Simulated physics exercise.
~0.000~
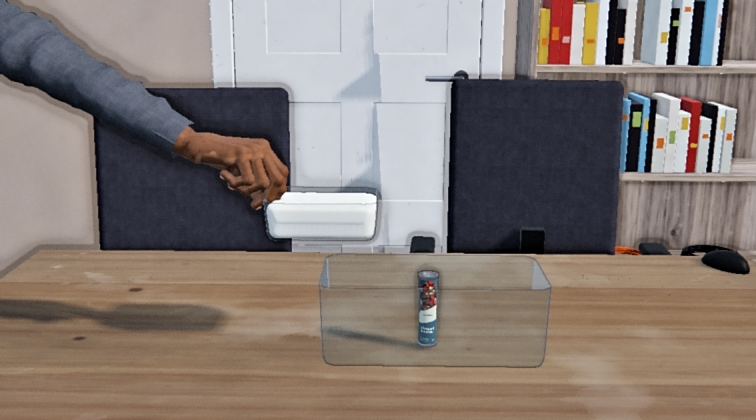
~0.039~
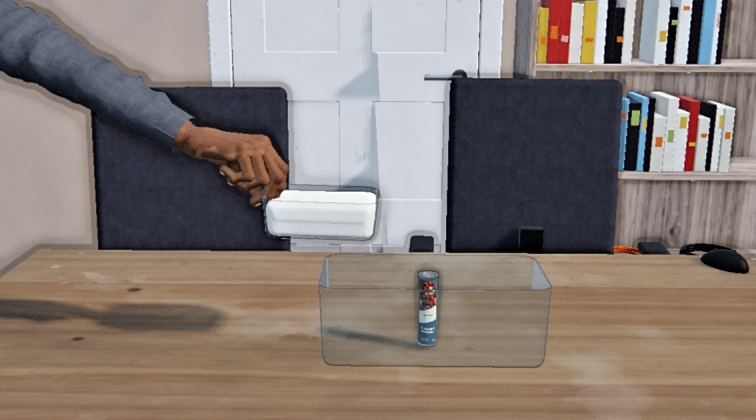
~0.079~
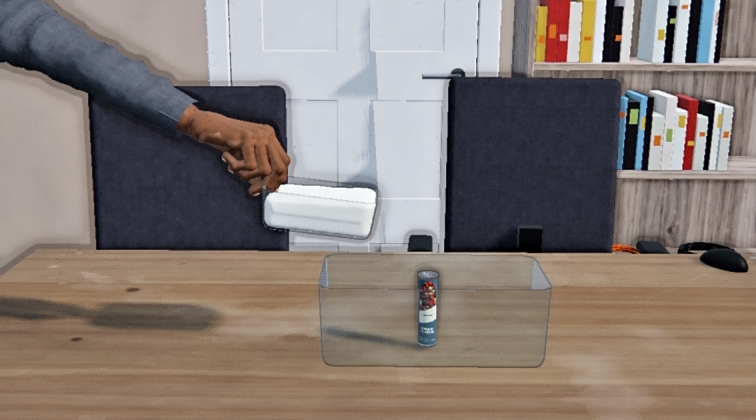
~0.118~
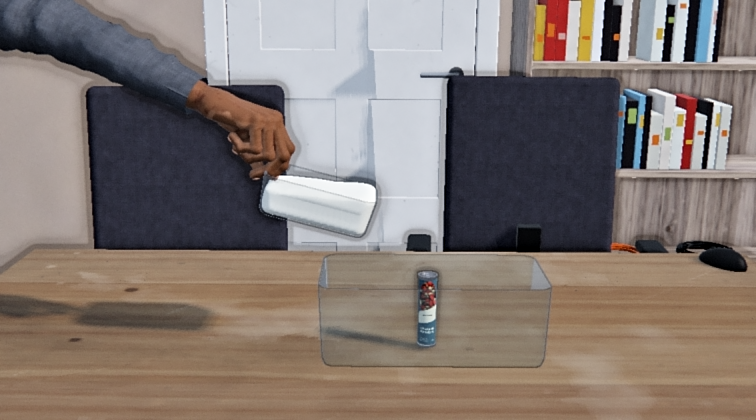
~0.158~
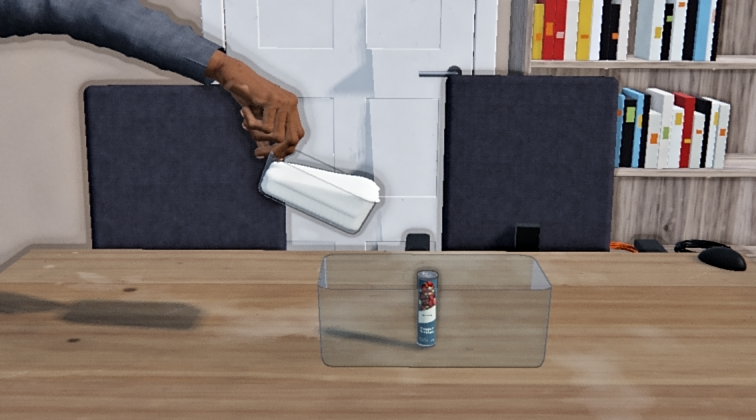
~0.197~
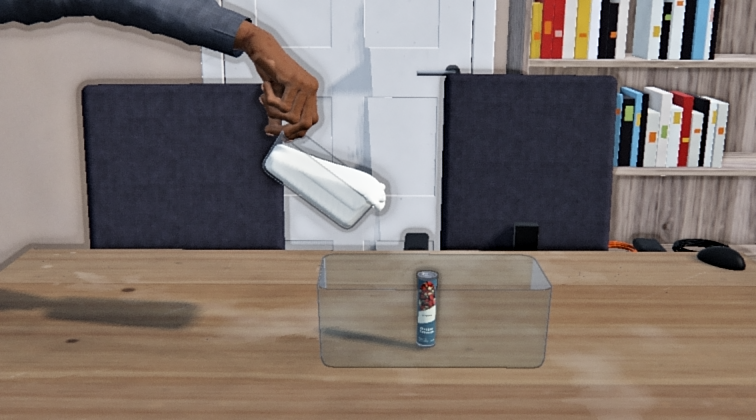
A hand holding an oblong tub of milk above a wooden table, steadily tilting it rightwards beside a clear basin containing a tin.
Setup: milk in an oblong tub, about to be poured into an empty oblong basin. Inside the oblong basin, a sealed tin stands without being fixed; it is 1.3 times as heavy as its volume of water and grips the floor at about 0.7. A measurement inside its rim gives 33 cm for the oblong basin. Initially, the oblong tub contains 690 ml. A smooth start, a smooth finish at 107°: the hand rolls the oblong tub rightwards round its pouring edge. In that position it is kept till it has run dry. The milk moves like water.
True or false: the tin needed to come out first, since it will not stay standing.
False.
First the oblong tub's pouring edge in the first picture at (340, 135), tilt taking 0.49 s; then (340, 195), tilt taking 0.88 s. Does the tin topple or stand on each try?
Trial 1 - tin stays standing; trial 2 - tin tips.
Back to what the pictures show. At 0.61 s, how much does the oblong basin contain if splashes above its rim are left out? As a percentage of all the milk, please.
88 per cent or thereabouts.
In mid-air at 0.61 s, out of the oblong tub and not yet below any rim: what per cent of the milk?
Something like 10 per cent is in the air then.
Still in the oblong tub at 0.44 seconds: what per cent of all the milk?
Roughly 18 %.
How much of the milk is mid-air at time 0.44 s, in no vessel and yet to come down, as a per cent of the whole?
64 %.
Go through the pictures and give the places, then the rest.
The first frame shows tilt 0°; pouring edge (378, 197); surface from (270, 200) to (376, 201); the oblong basin's rim runs from (323, 271) to (543, 273); the tin's top is at (428, 278).
The second frame shows tilt 2°; pouring edge (378, 197); surface from (270, 198) to (376, 199).
The third frame shows tilt 7°; pouring edge (377, 197); surface from (268, 192) to (375, 195).
The fourth frame shows tilt 15°; pouring edge (376, 197); surface from (268, 182) to (376, 192); 1 per cent is over the edge.
The fifth frame shows tilt 25°; pouring edge (375, 197); surface from (268, 168) to (366, 187); 4 per cent is over the edge.
The sixth frame shows tilt 37°; pouring edge (375, 197); surface from (270, 150) to (358, 176); 9 per cent is over the edge.
Then, 0.44 s in, the tilt is 104° and 19 per cent is still to pour; the tin stands where it began.
Then, 0.61 s in, the tilt is 107° and 1 per cent is still to pour; the tin stands where it began.
Then, 0.79 s in, the tilt is 107° and 0 per cent is still to pour; the tin stands where it began.
Then, 0.99 s in, the tilt is 107° and 0 per cent is still to pour; the tin stands where it began.
Finally, the tin stands where it began.
